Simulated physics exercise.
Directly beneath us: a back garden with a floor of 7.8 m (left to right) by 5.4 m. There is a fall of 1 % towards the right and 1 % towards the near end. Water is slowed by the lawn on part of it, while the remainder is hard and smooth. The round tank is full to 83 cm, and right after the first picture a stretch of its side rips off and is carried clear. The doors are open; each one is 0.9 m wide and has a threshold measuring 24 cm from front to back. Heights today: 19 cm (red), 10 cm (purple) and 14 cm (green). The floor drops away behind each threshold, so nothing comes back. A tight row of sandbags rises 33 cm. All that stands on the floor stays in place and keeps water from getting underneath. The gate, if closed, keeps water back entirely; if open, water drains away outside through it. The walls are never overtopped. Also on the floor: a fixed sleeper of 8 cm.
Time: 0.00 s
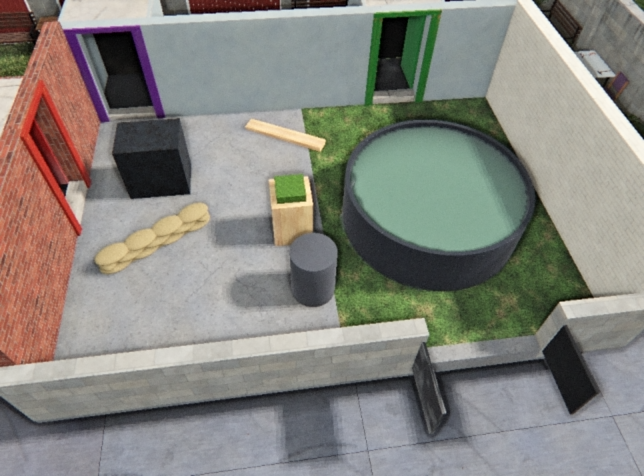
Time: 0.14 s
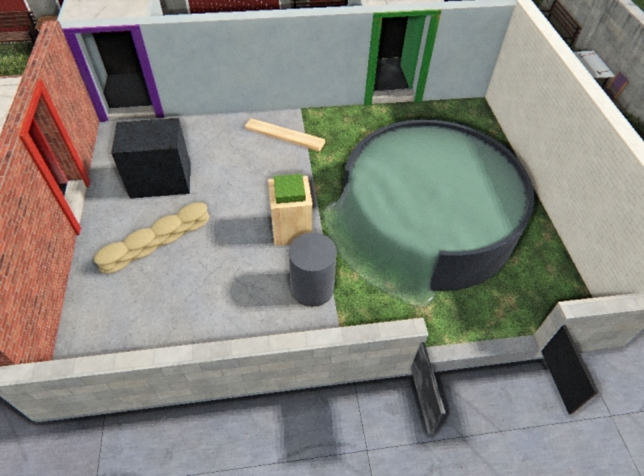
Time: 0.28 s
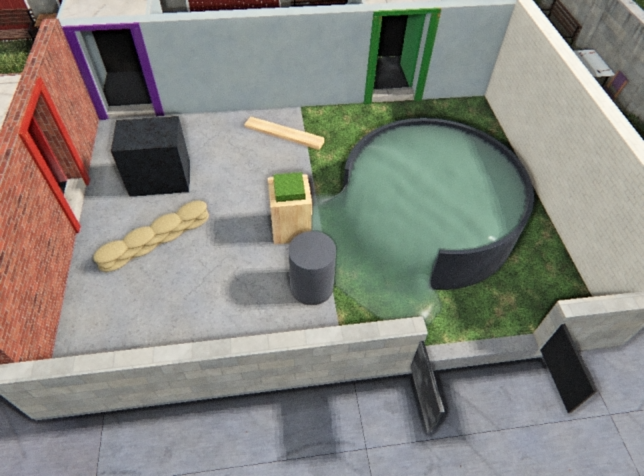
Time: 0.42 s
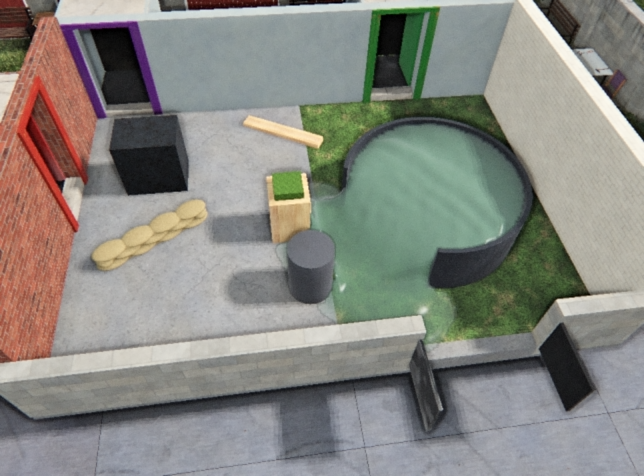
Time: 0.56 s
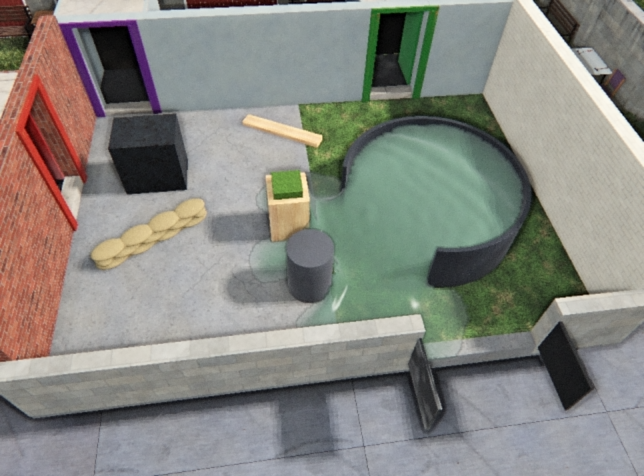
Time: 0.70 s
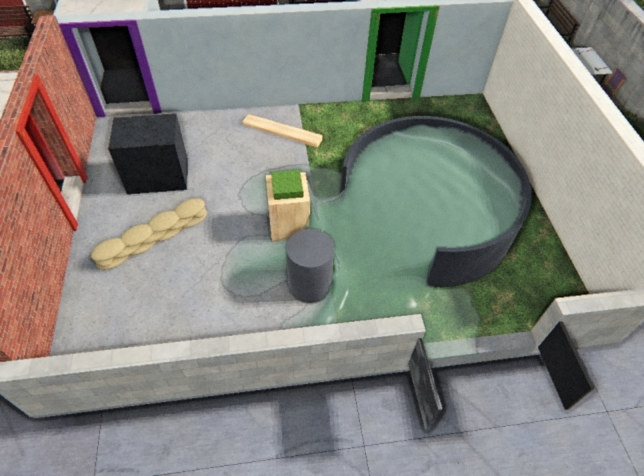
Water pours from a gap in the round tank and spreads left across the paving.
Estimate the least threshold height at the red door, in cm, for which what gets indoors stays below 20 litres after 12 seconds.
Close to 6.5 cm is just enough.
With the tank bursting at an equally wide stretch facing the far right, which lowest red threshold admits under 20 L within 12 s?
Then something near 6.0 cm.
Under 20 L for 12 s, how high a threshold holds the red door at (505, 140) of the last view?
You'd want it roughly 9.0 cm high.
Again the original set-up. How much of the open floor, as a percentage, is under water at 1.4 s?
Close to 45 per cent is wet.
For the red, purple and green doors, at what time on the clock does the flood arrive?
Times - red 2.6 seconds, purple 2.4 seconds, green 4.0 seconds.
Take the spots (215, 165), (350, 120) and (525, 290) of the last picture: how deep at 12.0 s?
Around 8 cm, 8 cm and 10 cm.
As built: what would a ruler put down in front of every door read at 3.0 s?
Lab note, cm: Red 6; purple 5; green 0.
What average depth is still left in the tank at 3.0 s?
The average depth is some 28 cm.
After 1.4 s water covers 45 % of the floor, deepest (58 cm) near (358, 338); it has not reached the red door.
After 3.0 s water covers 75 % of the floor, deepest (46 cm) near (55, 336); 6 cm at the red door, 0 litres in over its 19 cm threshold.
After 12.0 s water covers 95 % of the floor, deepest (16 cm) near (519, 165); 8 cm at the red door, 0 litres in over its 19 cm threshold.
At the red door as built, the water arrived by 2.7 s and peaked near 11 cm at 10.8 s.
With a threshold of 6 cm, 29 litres would have come in within the 12 s; with 8 cm, 8 litres. So under 20 litres takes about 6.5 cm.
